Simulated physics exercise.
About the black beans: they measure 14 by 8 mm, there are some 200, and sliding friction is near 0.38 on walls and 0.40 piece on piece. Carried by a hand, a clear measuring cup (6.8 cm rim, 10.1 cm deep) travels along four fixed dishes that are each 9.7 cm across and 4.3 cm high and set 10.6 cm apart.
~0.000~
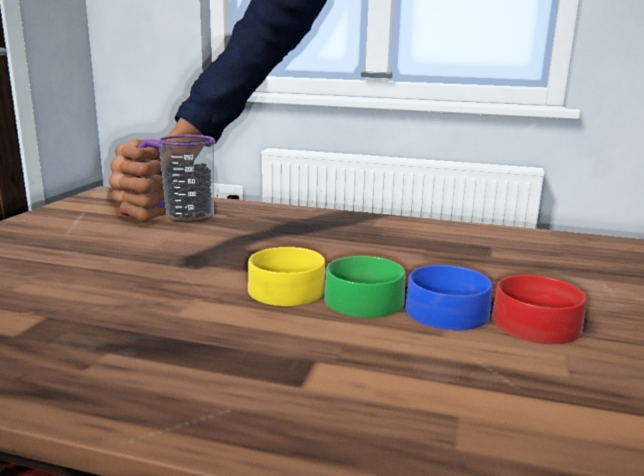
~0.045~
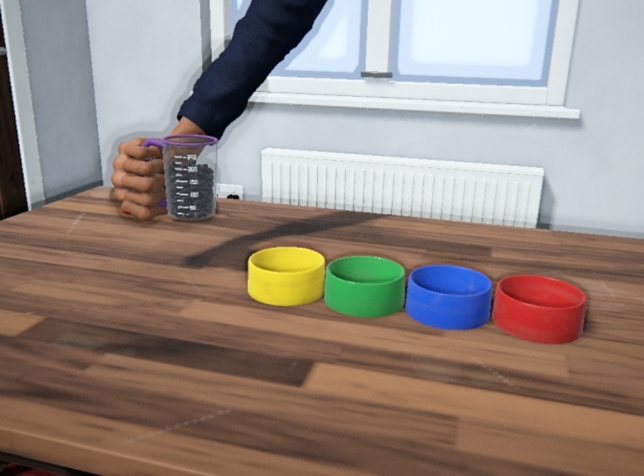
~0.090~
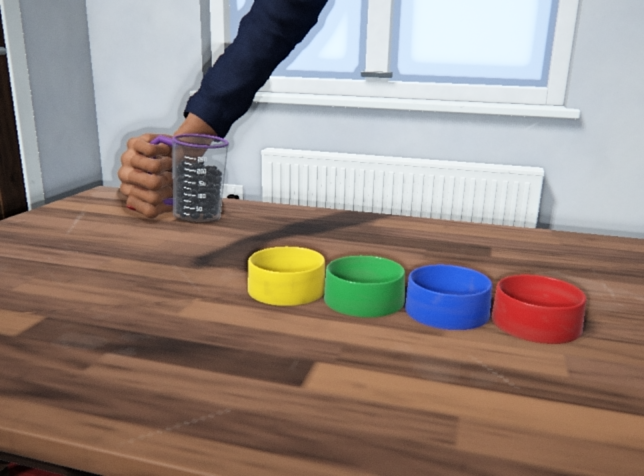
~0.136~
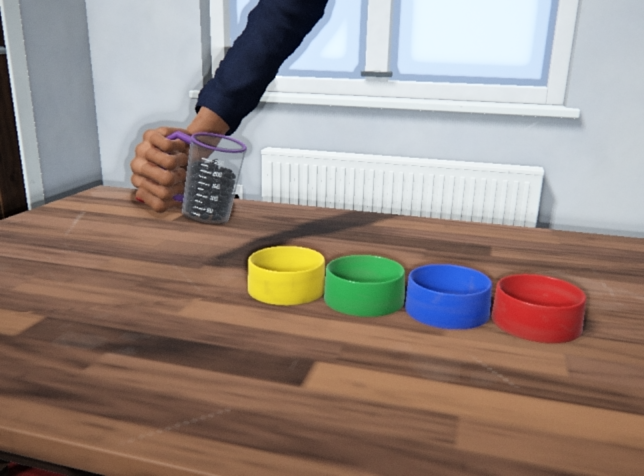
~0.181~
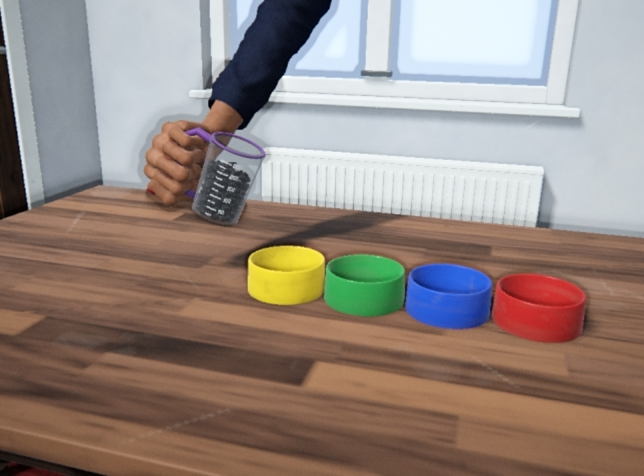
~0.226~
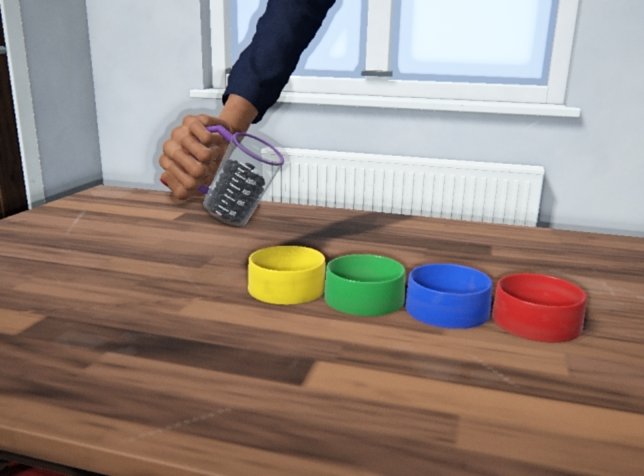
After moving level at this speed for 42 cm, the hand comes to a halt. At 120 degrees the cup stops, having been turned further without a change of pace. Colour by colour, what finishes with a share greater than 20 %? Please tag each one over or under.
Red - over; blue - under; green - under; yellow - under; counter - over.
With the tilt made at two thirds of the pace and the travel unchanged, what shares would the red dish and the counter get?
Red: 70, counter: 30.
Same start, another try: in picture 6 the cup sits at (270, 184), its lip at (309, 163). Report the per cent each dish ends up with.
Dish by dish: Red 60 percent, blue 0 percent, green 0 percent, yellow 0 percent.
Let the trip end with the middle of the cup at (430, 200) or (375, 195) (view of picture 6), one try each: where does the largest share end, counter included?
Top receivers, in order: Blue and blue.
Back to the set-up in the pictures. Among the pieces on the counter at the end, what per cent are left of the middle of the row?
Share on that side: Roughly 0 %.
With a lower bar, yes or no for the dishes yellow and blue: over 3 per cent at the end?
As for yellow, not so, and as for blue, correct.
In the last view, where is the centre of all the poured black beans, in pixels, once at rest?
Somewhere around (552, 316) in the final frame.
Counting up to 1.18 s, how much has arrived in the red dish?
By that moment, around 65 percent has got there.
Then, at 0.59 s, tilt 93 degrees; cup holds 100 %.
After 0.83 s, tilt 120 degrees; cup holds 75 %, red 5 %, blue 10 %.
After 1.18 s, tilt 120 degrees; cup holds 0 %, red 65 %, blue 10 %.
At rest (2.6 s), red 65 %, blue 10 %, green 0 %, yellow 0 %, counter 25 %.
